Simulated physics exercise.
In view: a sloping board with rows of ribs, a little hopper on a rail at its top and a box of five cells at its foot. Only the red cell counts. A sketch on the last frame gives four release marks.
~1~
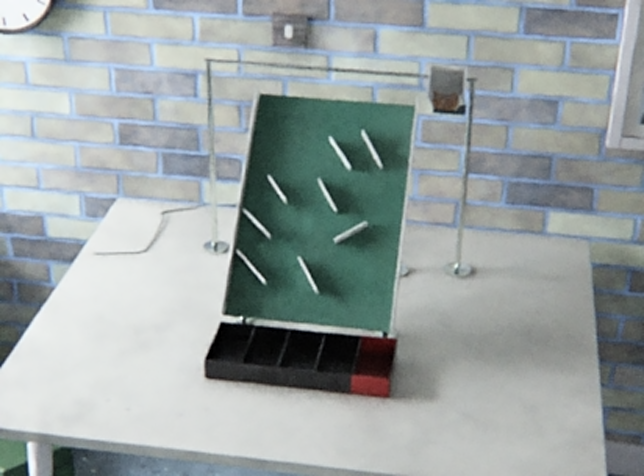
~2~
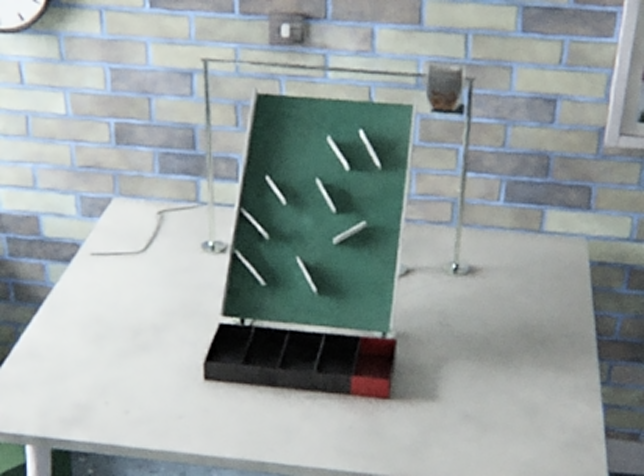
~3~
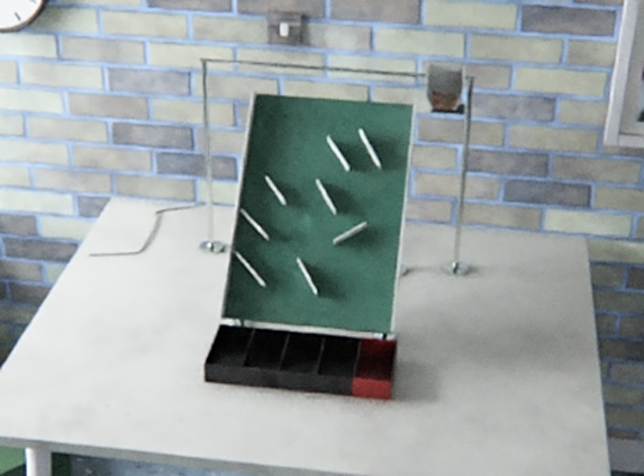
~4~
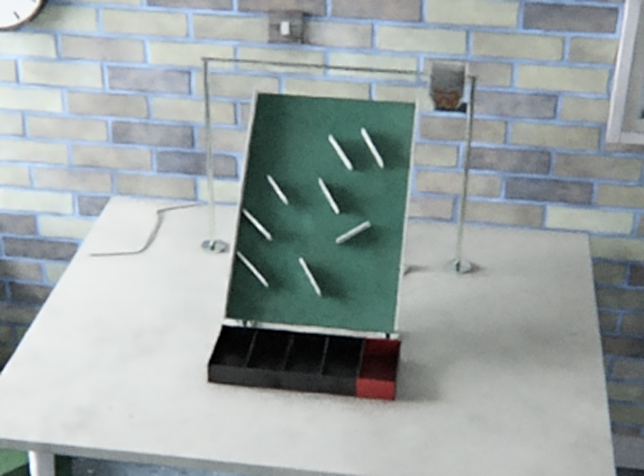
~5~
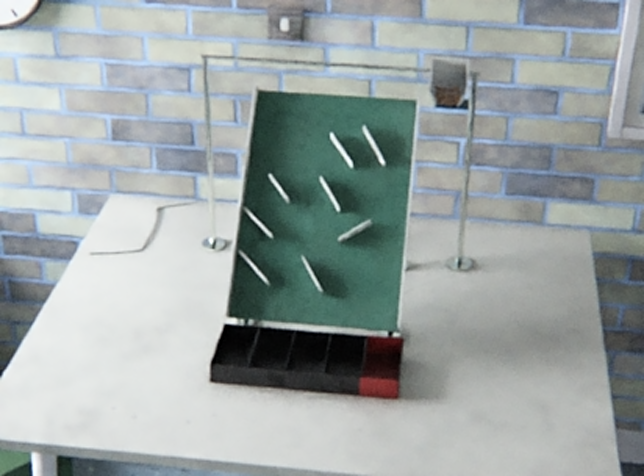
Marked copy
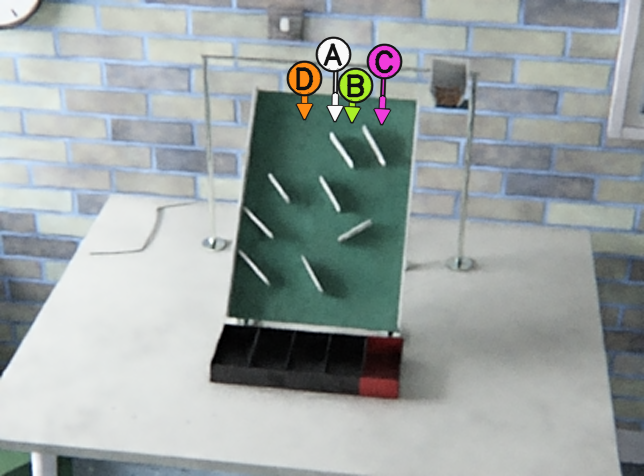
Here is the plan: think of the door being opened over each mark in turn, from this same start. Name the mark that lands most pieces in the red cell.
Choose C.
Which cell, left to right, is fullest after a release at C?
The fifth.
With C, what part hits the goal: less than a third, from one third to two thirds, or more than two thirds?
More than two thirds.
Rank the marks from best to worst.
C, B, A, D.
On the marked copy, mark A meets the board at (334, 115); mark B meets the board at (352, 116); mark C meets the board at (381, 118); mark D meets the board at (304, 113).
If A is chosen, about a third in the red cell, about two thirds in other cells, a stray few outside the box.
If B is chosen, about half in the red cell, about a third in other cells.
If C is chosen, nearly all in the red cell.
If D is chosen, a stray few in the red cell, nearly all in other cells.
